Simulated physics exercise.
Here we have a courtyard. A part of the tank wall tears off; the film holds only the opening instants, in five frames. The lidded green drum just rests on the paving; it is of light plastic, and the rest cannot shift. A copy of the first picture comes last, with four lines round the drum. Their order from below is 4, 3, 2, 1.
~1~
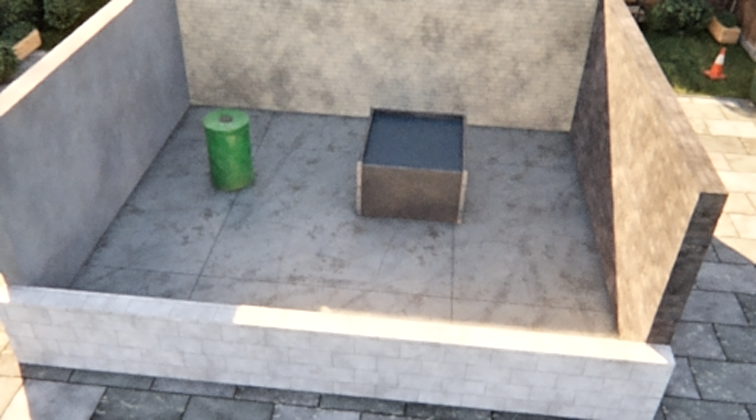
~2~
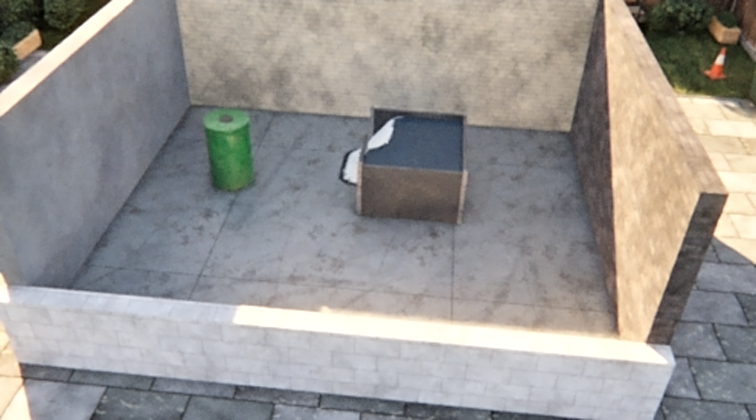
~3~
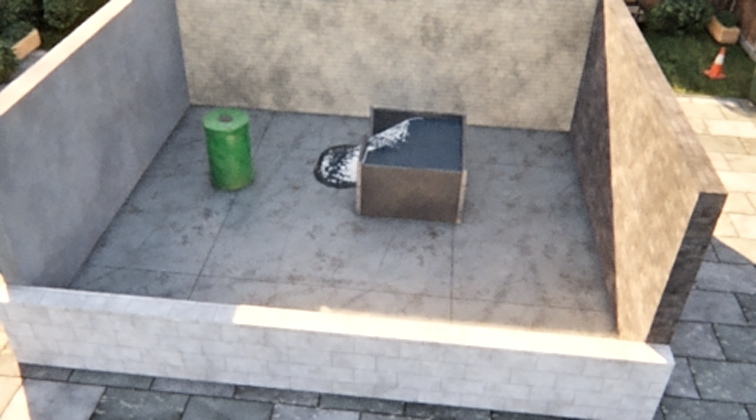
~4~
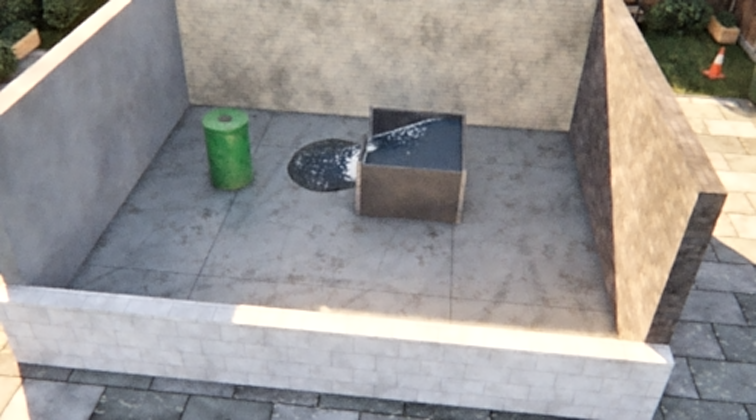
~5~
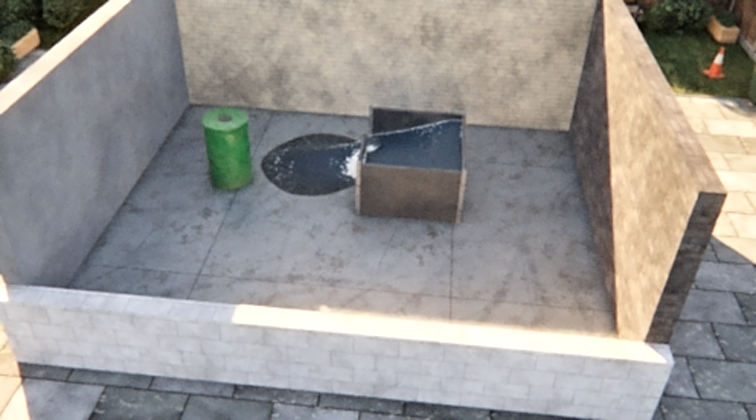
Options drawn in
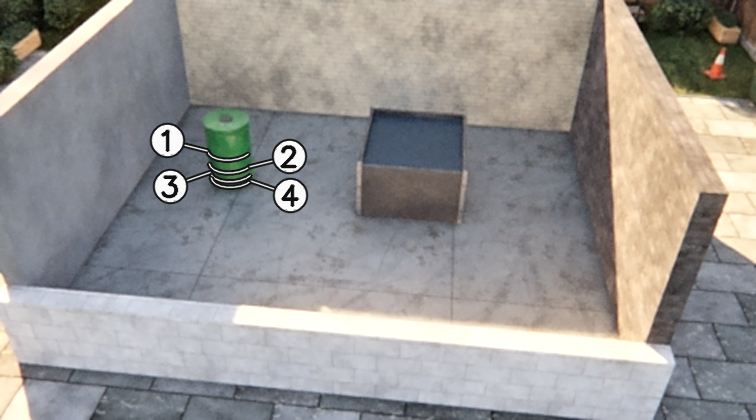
Dark water fills a box-shaped tank in a walled courtyard, then begins pouring out through its left side, foaming white as it meets the paved ground. The puddle spreads leftward toward a green drum, which stays still, while the water level inside the tank drops slightly.
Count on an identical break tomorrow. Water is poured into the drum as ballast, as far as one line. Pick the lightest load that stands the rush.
It is 2.
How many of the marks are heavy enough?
Two.
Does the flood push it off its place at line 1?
No, not at all.
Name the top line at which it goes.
Here it is line 3.
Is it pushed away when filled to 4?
Yes, it does.
On the marked copy, 1 at (223, 160); 2 at (225, 173); 3 at (226, 181); 4 at (227, 187); from the bottom up 4, 3, 2, 1.
With 1, it does not move.
With 2, it does not move.
With 3, it is pushed about its own width away.
With 4, it is pushed about 5 times its own width away.
